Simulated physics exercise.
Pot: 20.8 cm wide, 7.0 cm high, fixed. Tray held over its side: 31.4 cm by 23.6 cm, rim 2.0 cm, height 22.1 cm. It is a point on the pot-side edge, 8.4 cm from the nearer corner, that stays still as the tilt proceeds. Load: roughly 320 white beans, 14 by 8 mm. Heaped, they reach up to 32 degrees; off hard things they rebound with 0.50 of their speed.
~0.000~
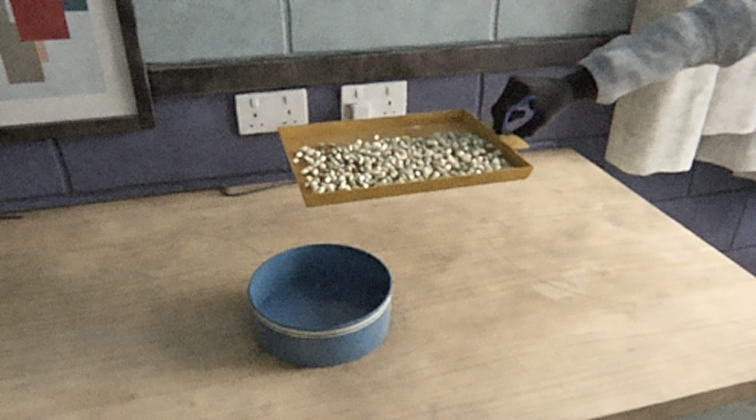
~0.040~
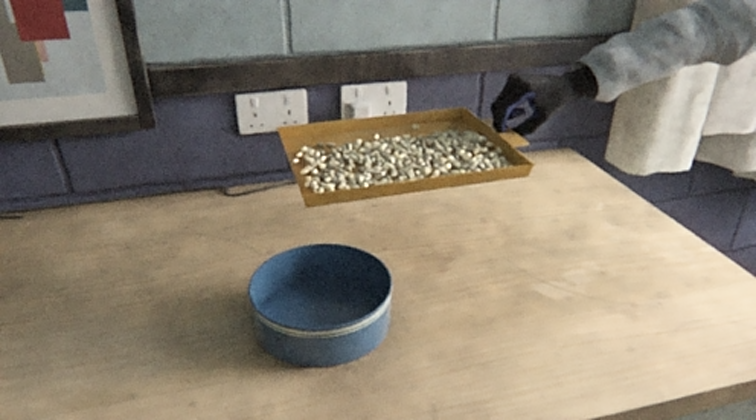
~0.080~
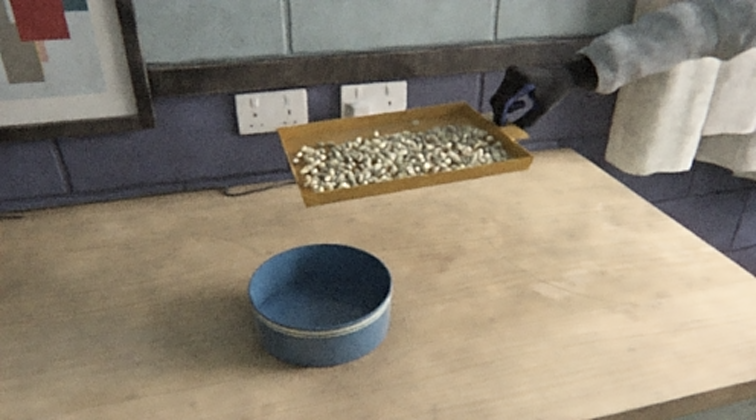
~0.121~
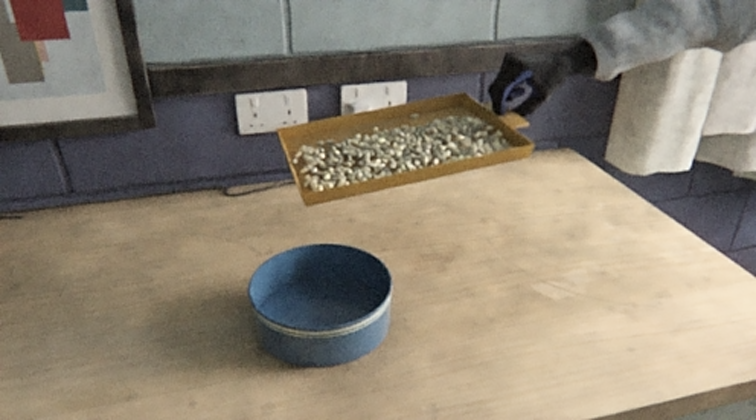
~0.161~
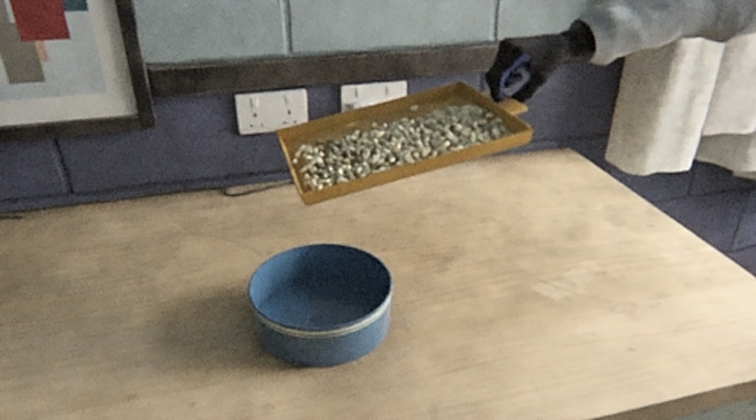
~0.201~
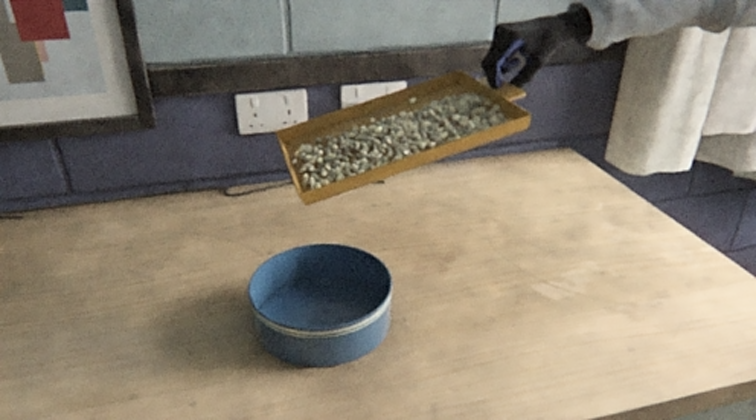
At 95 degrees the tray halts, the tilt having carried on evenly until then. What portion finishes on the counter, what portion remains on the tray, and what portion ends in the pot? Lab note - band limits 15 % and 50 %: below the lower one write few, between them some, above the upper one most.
Counter = most; left on the tray = few; pot = some.
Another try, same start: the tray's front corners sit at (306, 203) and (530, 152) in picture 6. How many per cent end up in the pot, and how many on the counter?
Pot: 95, counter: 5.
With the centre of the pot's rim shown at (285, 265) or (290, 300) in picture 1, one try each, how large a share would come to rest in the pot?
60 % and 25 %.
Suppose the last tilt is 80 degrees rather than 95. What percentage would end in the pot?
It would be near 15 per cent.
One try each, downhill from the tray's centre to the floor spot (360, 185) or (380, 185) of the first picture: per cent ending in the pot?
That would be close to 90 per cent and then close to 80 per cent.
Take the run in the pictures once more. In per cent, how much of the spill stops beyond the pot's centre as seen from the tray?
I reckon around 90 per cent.
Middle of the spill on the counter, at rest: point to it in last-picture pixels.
Look close to (228, 276) in the last picture.
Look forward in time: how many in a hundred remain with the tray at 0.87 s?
It works out to near 40 per cent of the load.
After 0.61 s, tilt 53 degrees; the tray holds 100 %, the pot 0 %.
After 0.87 s, tilt 79 degrees; the tray holds 40 %, the pot 0 %.
After 1.25 s, tilt 95 degrees; the tray holds 0 %, the pot 15 %.
In the end, at 2.6 s, counter 75 %, tray 0 %, pot 20 %.
